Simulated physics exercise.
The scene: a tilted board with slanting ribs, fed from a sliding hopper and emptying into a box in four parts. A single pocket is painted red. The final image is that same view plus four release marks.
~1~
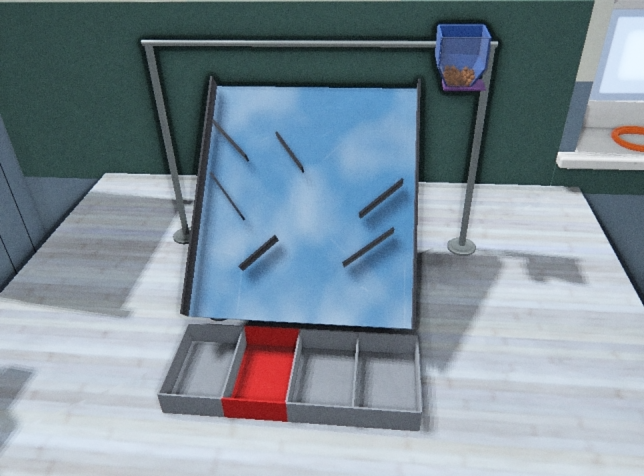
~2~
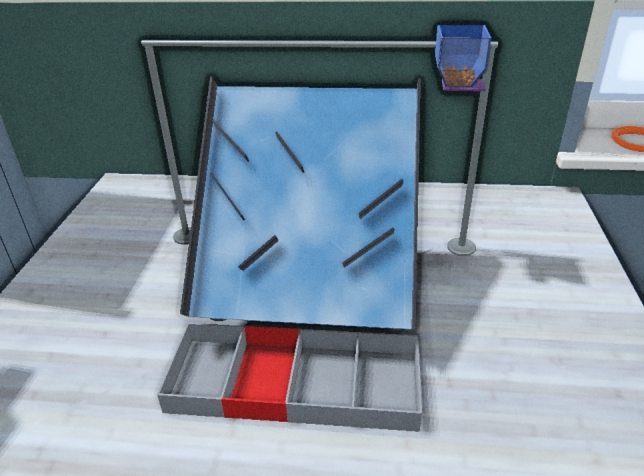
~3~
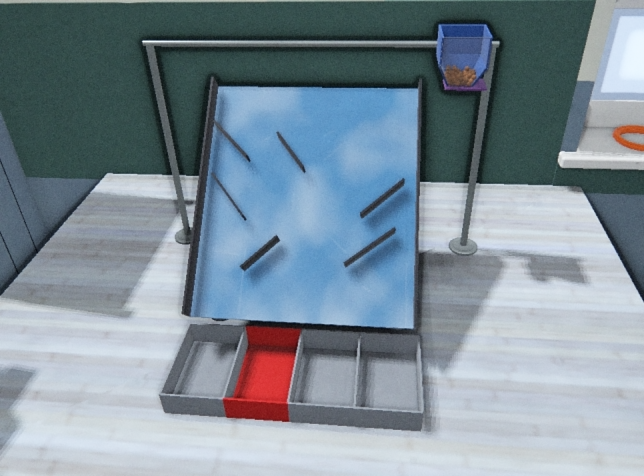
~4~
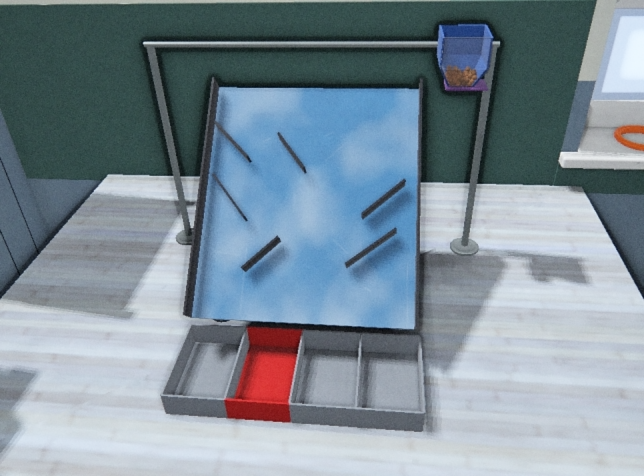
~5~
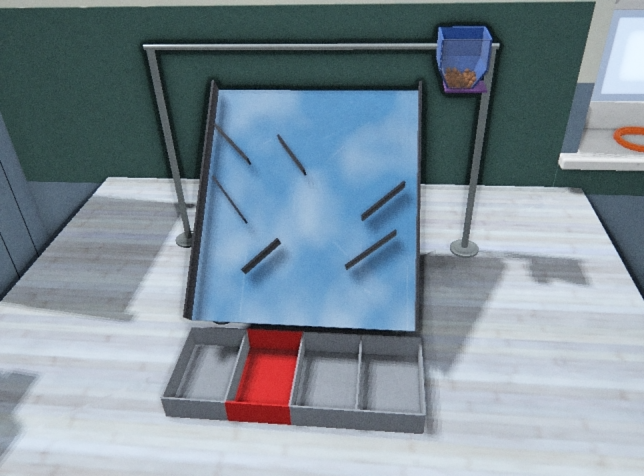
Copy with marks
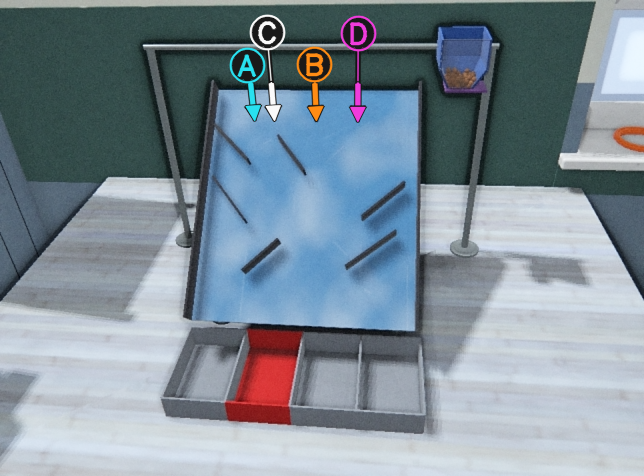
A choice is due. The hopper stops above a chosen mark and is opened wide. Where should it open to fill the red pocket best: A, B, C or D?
Use mark D.
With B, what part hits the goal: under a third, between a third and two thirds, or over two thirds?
Under a third.
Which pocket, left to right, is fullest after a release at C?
The first from the left.
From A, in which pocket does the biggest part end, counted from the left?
The first.
On the marked copy, mark A meets the board at (254, 115); mark B meets the board at (316, 115); mark C meets the board at (274, 115); mark D meets the board at (357, 116).
Choosing A, about a tenth in the red pocket, the larger part in other pockets, about a tenth outside the box.
Choosing B, about a tenth in the red pocket, almost all in other pockets, just a few outside the box.
Choosing C, about a tenth in the red pocket, the larger part in other pockets.
Choosing D, roughly a third in the red pocket, roughly two thirds in other pockets, just a few outside the box.
